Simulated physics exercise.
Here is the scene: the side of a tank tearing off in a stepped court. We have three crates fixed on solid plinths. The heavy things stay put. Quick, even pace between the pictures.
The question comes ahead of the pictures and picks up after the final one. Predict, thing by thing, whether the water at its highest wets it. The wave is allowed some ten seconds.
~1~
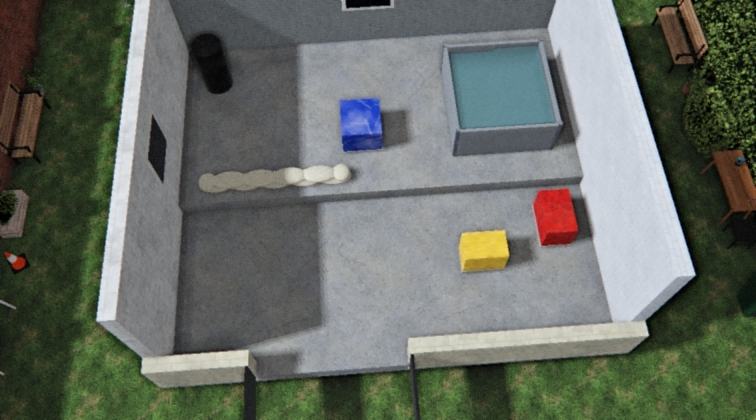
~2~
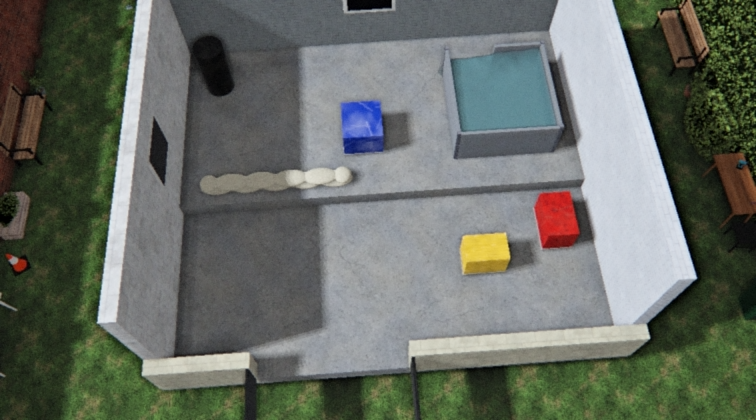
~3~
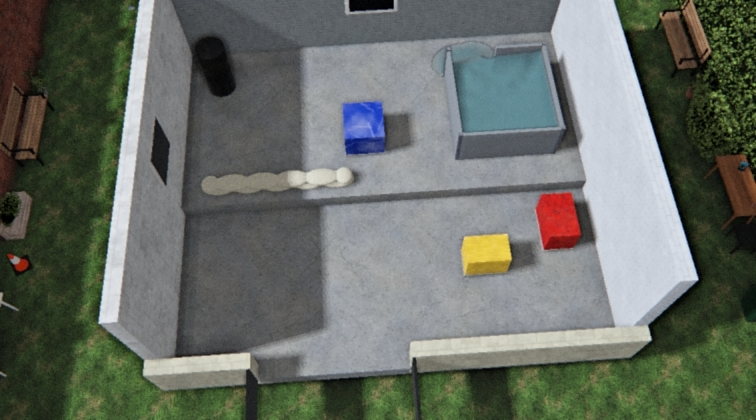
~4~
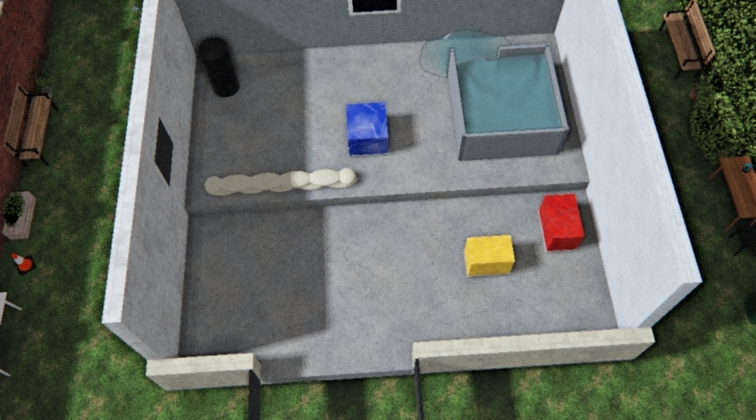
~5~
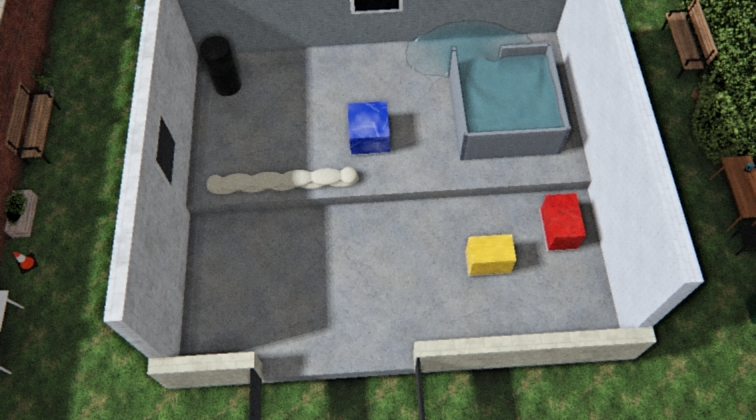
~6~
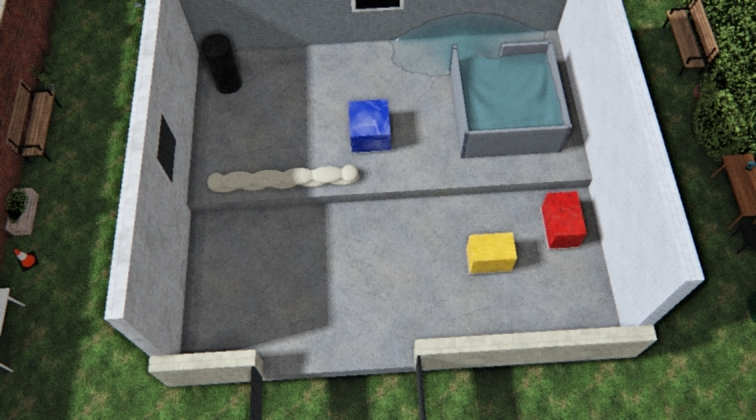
The blue crate is wetted. The yellow crate is not wetted. The red crate is wetted.
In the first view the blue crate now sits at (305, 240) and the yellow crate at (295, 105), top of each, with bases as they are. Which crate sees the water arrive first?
Judging by the pictures, the one in yellow.
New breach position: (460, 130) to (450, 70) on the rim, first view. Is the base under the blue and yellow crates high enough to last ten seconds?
Taking them in turn, the blue crate is overtopped and the yellow crate is missed.
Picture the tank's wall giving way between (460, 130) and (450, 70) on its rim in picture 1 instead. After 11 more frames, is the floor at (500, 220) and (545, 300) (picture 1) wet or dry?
Taking them in turn: Left clear, then left clear.
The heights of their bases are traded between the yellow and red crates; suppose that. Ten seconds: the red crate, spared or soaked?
In short: The red one is topped.
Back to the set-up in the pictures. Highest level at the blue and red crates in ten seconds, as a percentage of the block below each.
Around 250 % and 250 %.
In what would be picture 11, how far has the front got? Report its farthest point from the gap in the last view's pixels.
The farthest wet point should be near (296, 51).
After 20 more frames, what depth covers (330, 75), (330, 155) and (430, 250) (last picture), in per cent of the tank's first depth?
About 6, 0, 0 %.
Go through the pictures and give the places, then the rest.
In the first picture, the tank at (500, 87) is whole and still.
In the second picture, the front is at a hidden place, out from the gap on the tank's far side.
In the third picture, water pours out on the tank's far side and has run to (474, 44).
In the fourth picture, the front is at (500, 37), out from the gap on the tank's far side.
In the fifth picture, water pours out on the tank's far side and has run to (412, 41).
In the sixth picture, the front is at (392, 40), out from the gap on the tank's far side.
A moment on, water covers 10 % of the floor; the blue crate not reached, the yellow crate not reached, the red crate not reached.
Next, water covers 25 % of the floor; the blue crate water round its plinth, the yellow crate not reached, the red crate not reached.
Then, water covers 40 % of the floor; the blue crate water round its plinth, the yellow crate not reached, the red crate water round its plinth.
Later, water covers 65 % of the floor; the blue crate water round its plinth, the yellow crate water round its plinth, the red crate water round its plinth.
In the end, water covers 90 % of the floor; the blue crate was topped, the yellow crate stayed above the water, the red crate was topped.
